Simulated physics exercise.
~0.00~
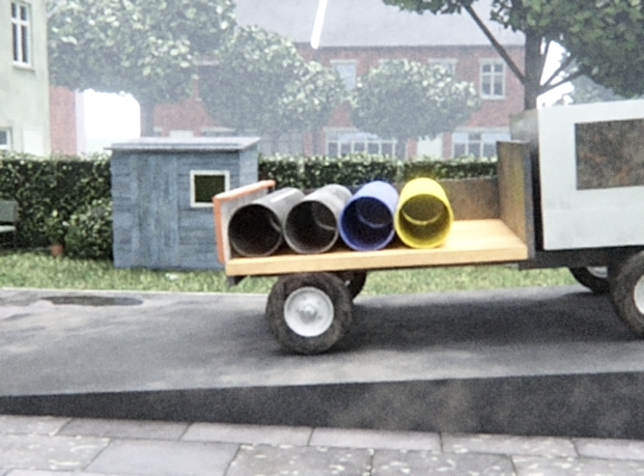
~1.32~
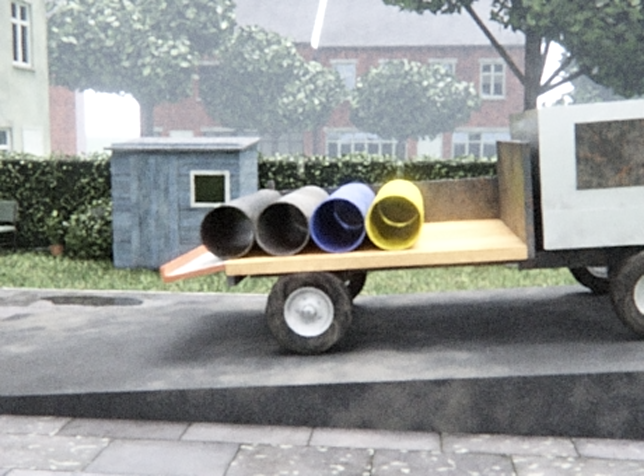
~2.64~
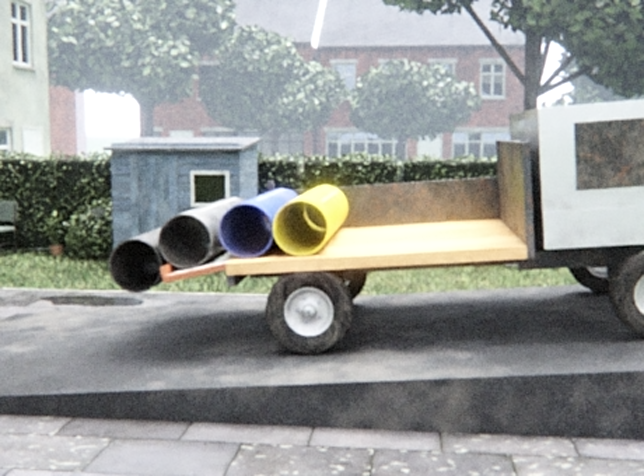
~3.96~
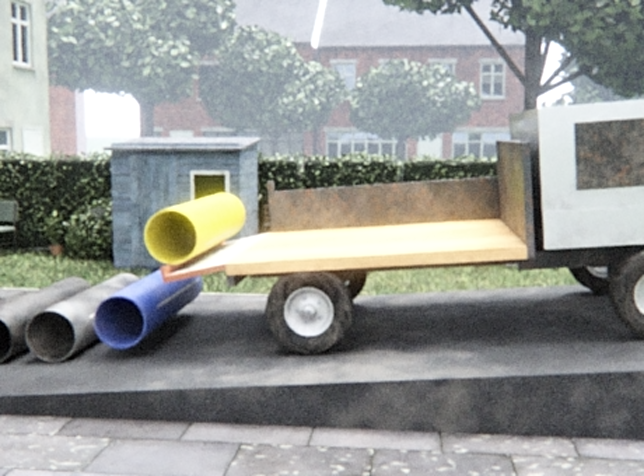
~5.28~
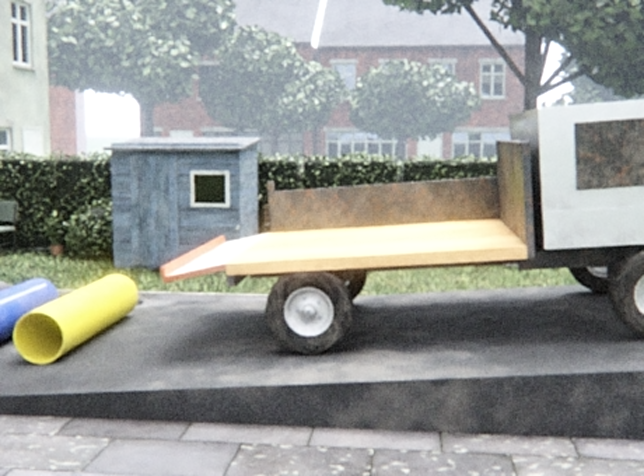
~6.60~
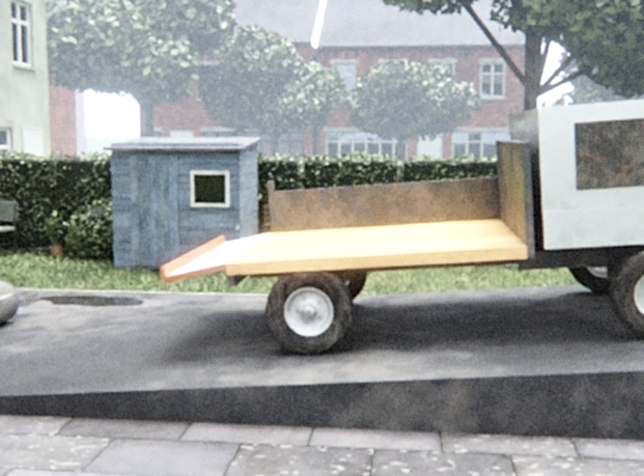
On a sloping street, a pick-up's tailgate drops and four pipes, the last one yellow, roll off leftwards, leaving the bed empty.
